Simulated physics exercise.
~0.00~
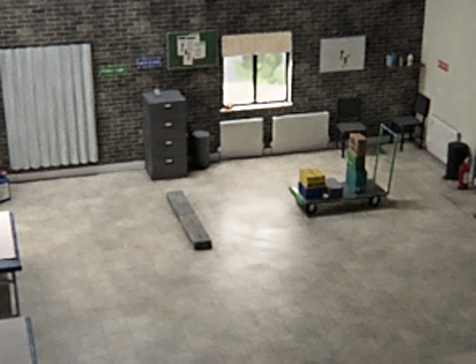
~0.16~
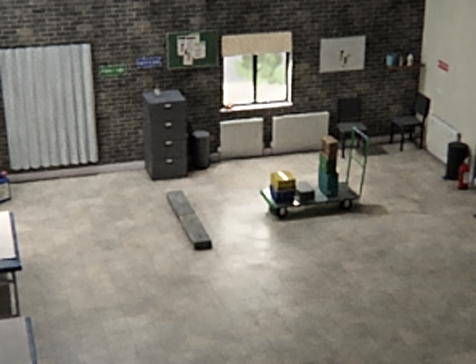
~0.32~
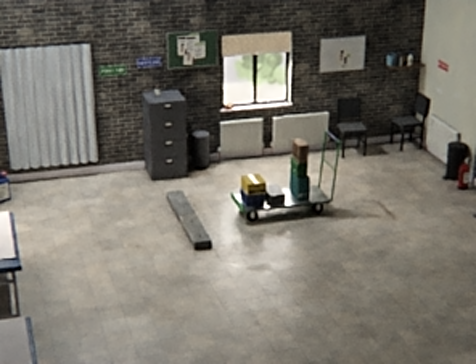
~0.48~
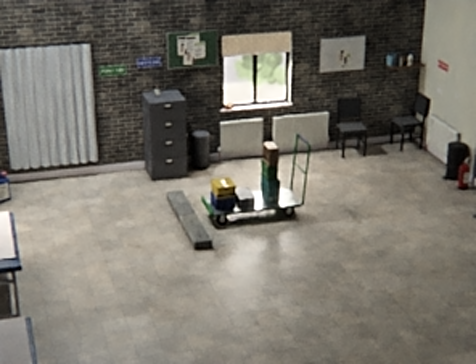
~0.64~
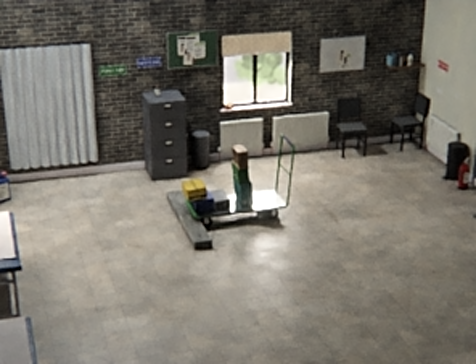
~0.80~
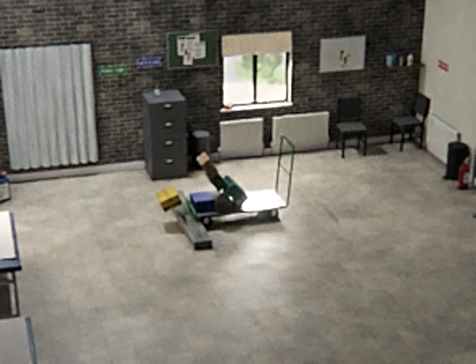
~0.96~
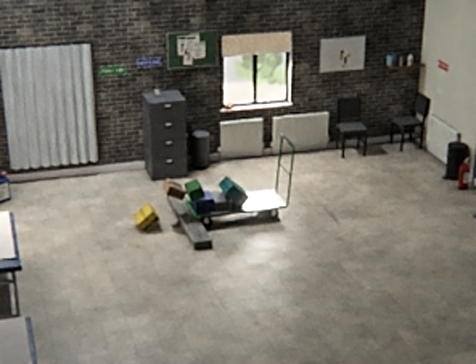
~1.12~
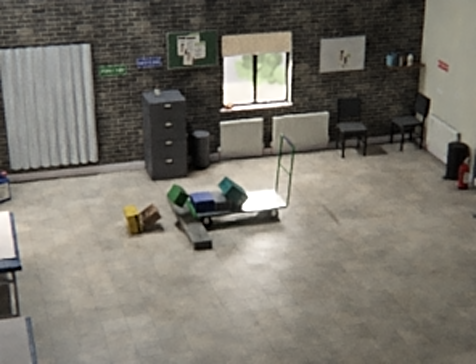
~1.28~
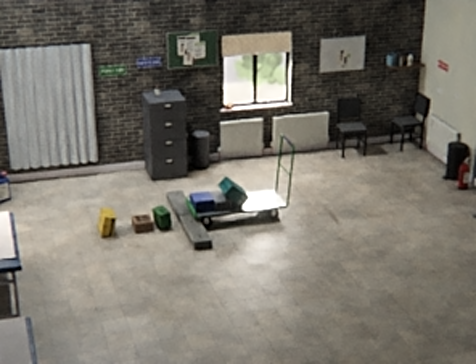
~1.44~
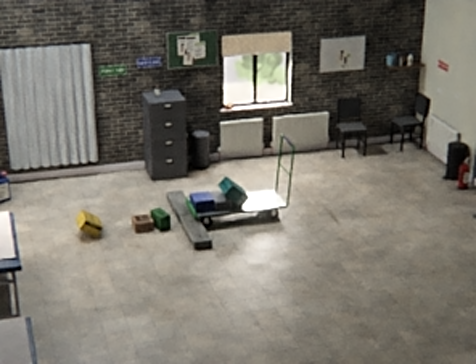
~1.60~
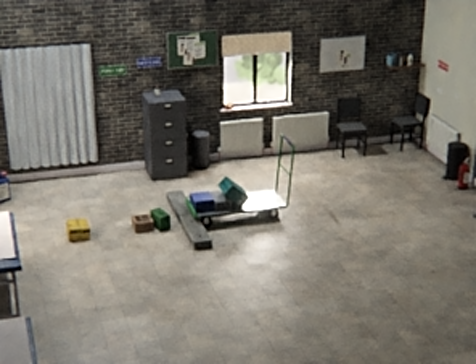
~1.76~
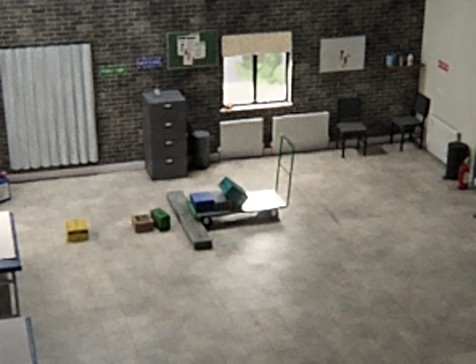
Trolley of coloured boxes rolling left into a low kerb, its stack toppling, three boxes landing on the floor, others staying aboard.
